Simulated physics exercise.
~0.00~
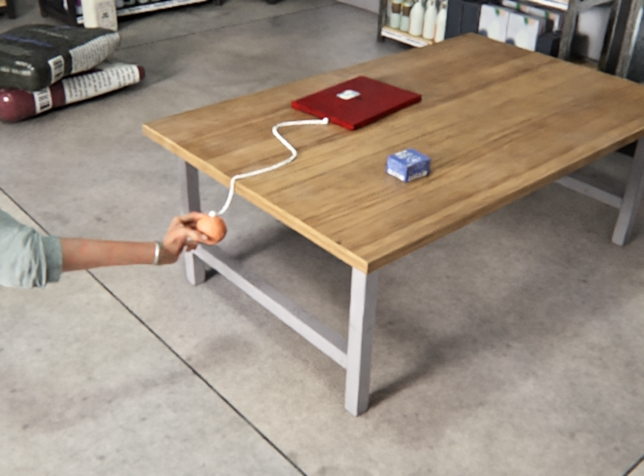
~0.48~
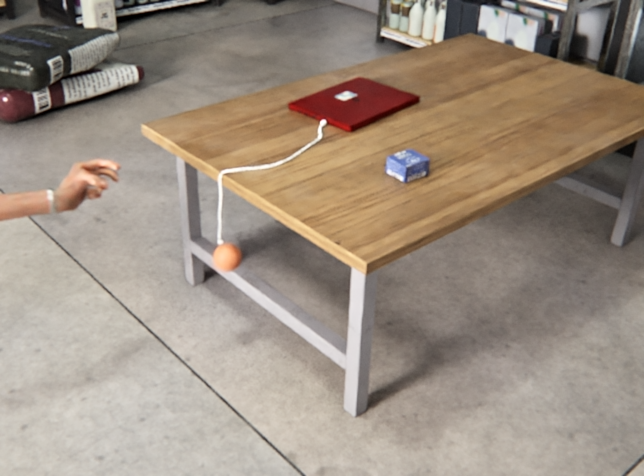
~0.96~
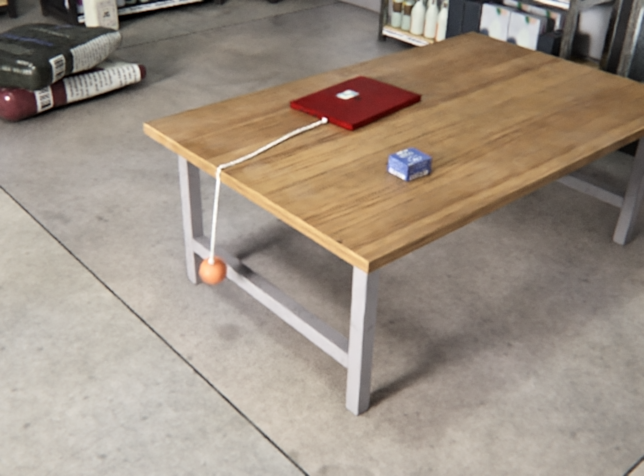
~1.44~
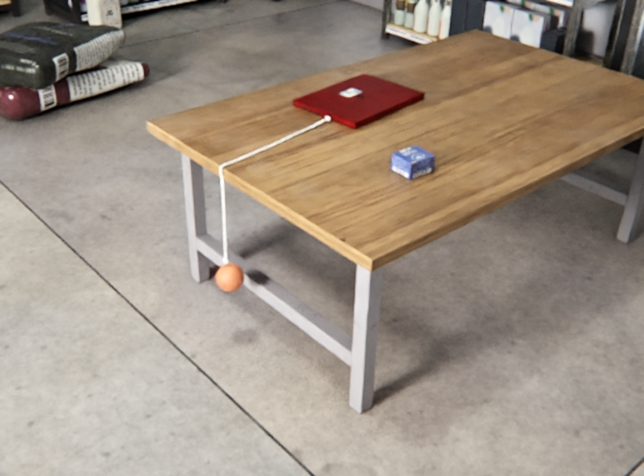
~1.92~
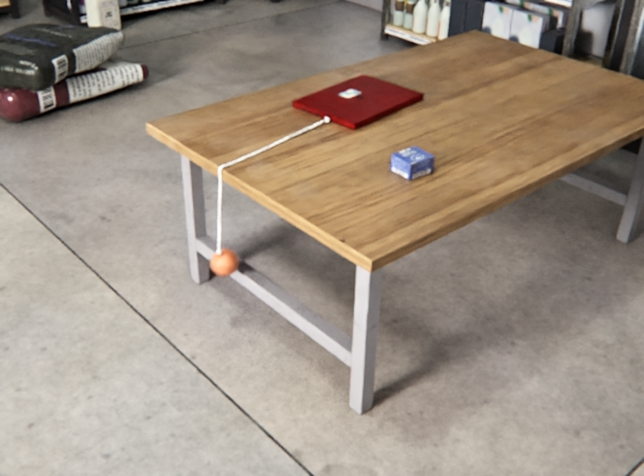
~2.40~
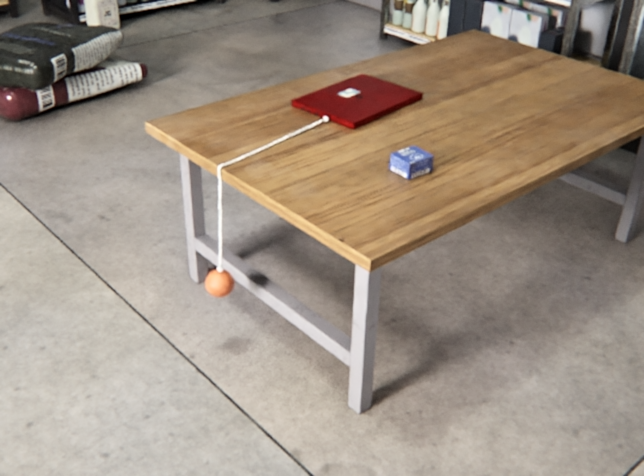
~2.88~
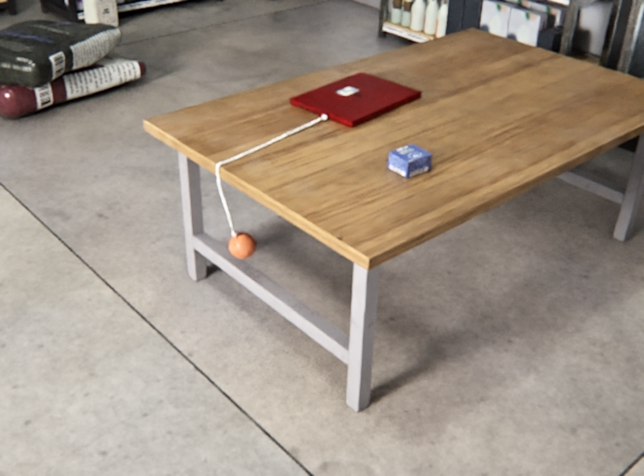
On a wooden table, a red laptop stays put as a hand releases a corded orange ball, left dangling and swaying off the edge.
